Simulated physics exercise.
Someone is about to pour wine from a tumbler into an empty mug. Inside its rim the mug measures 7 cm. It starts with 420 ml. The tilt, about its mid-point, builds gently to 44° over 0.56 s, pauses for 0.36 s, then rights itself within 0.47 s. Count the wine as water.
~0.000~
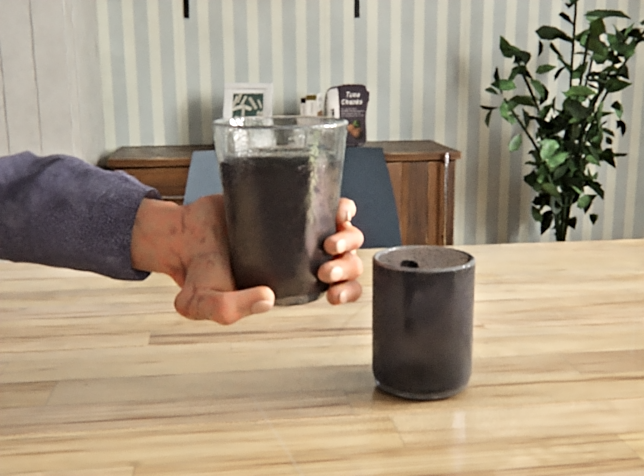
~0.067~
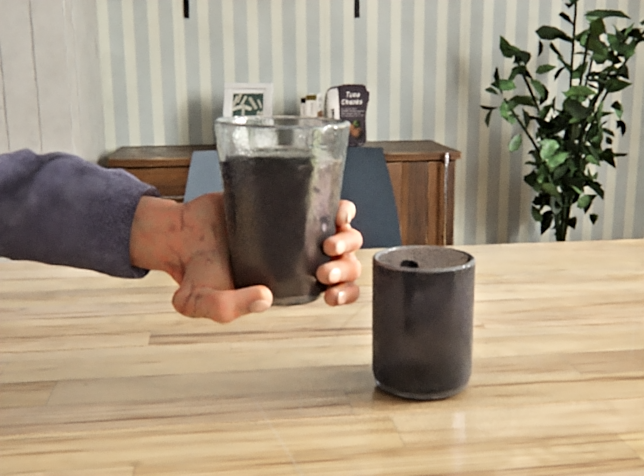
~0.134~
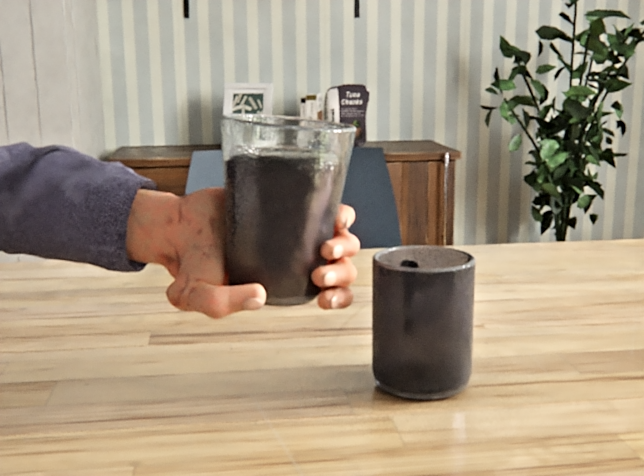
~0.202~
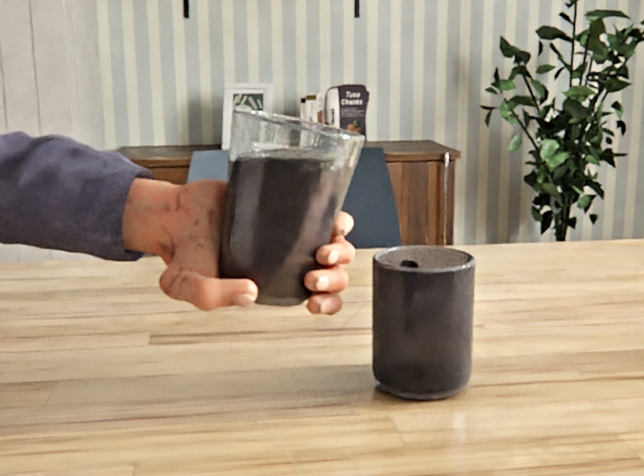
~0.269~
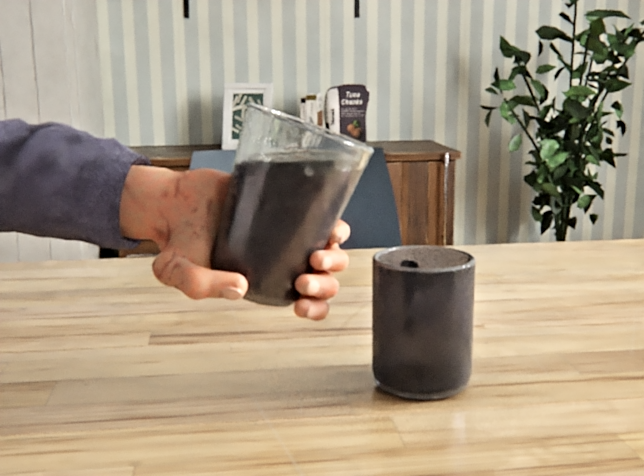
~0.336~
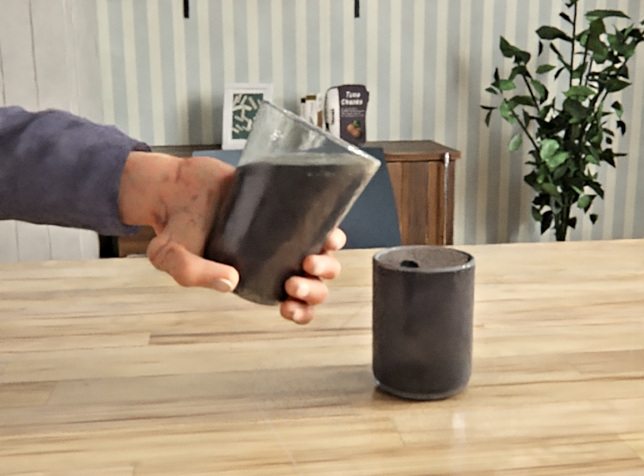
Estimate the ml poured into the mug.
About 50 ml.
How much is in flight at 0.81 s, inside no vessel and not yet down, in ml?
Some 10 ml.
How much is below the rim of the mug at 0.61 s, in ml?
Close to 10 ml.
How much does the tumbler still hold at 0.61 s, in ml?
Close to 390 ml.
Then, 0.61 s in, the tilt is 44° and the mug has 10 ml, the tumbler 395 ml, and 0 ml is on the table top.
Then, 0.81 s in, the tilt is 44° and the mug has 35 ml, the tumbler 375 ml, and 0 ml is on the table top.
Then, 1.02 s in, the tilt is 39° and the mug has 45 ml, the tumbler 365 ml, and 0 ml is on the table top.
Then, 1.25 s in, the tilt is 9° and the mug has 50 ml, the tumbler 365 ml, and 0 ml is on the table top.
Finally, the mug has 50 ml, the tumbler 365 ml, and 0 ml is on the table top.
